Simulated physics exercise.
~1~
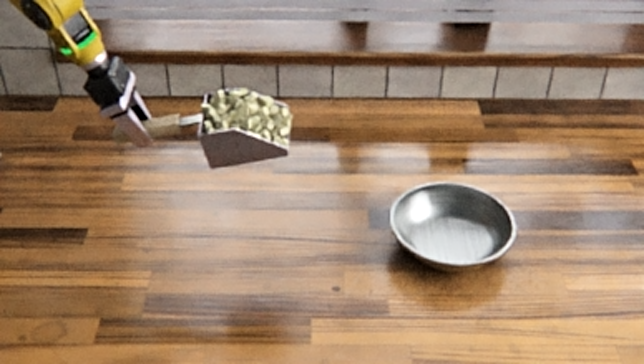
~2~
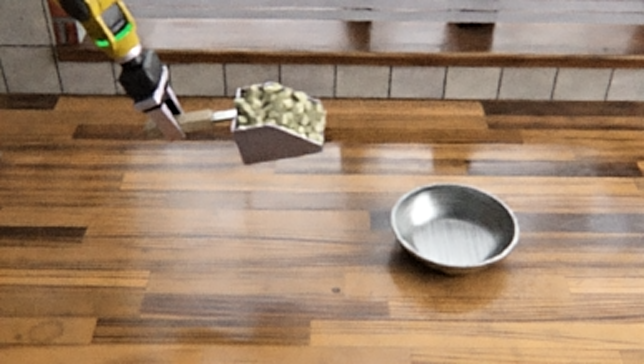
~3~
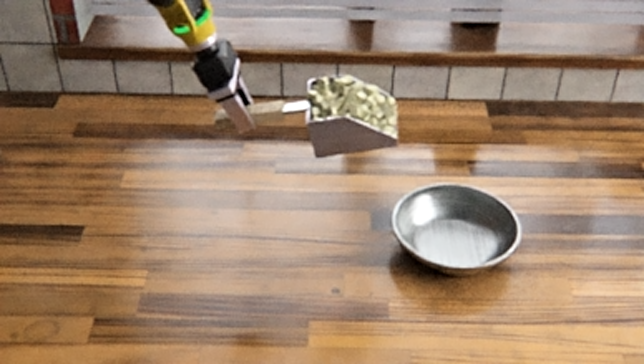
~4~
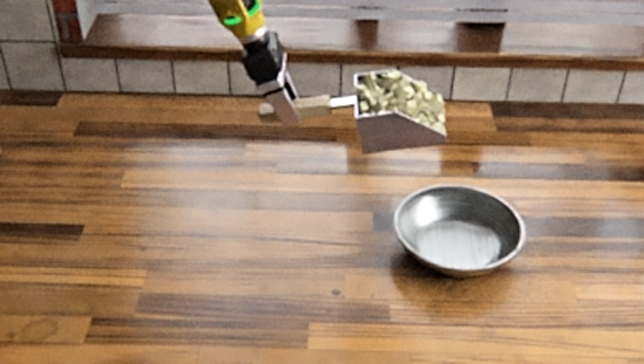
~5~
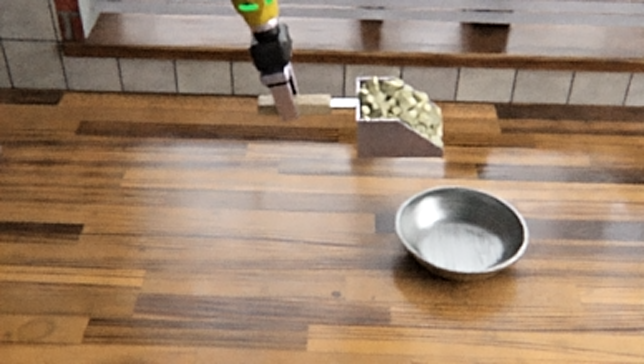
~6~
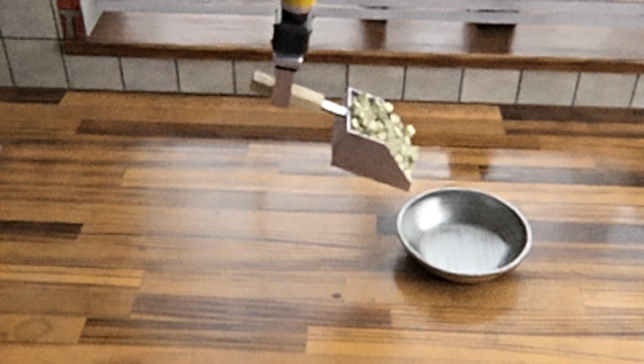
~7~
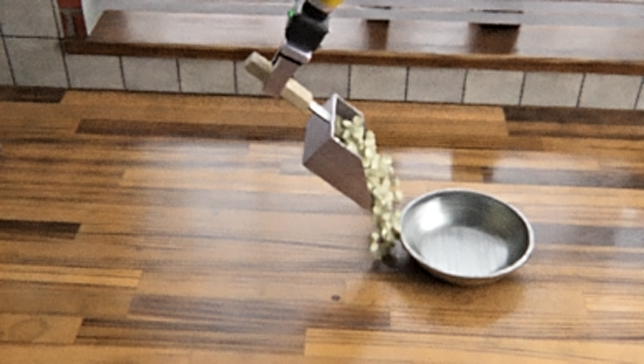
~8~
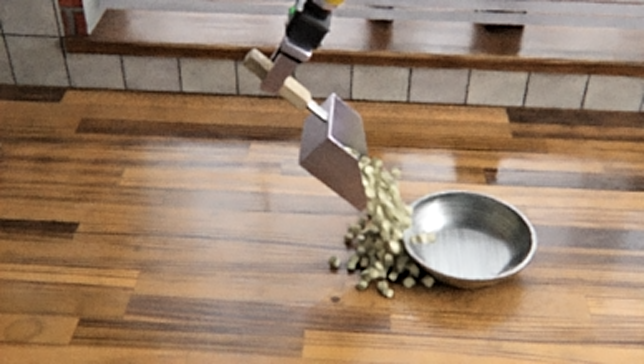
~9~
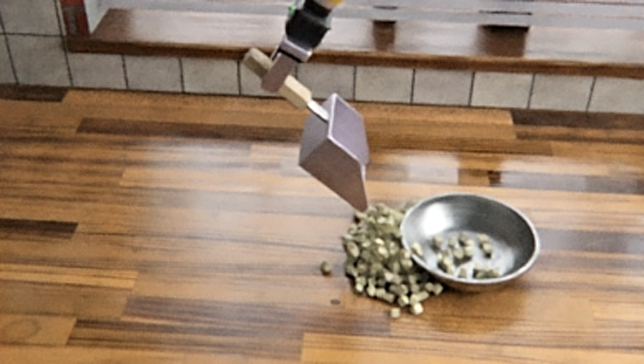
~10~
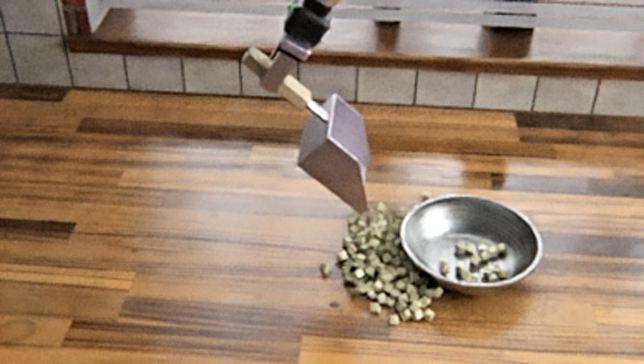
A yellow and black robot arm carries a grey metal scoop heaped with pale green vegetable dice above a striped wooden table top, seen from slightly above, with white tiles behind. A shallow silver bowl stands to the right. The arm moves the scoop rightward towards the bowl, then draws back a little to the left while tipping it steeply. The dice slide out in a stream, landing mostly short of the bowl and piling against its left side. The emptied scoop stays tilted above the heap, while only a small cluster lies inside the bowl.
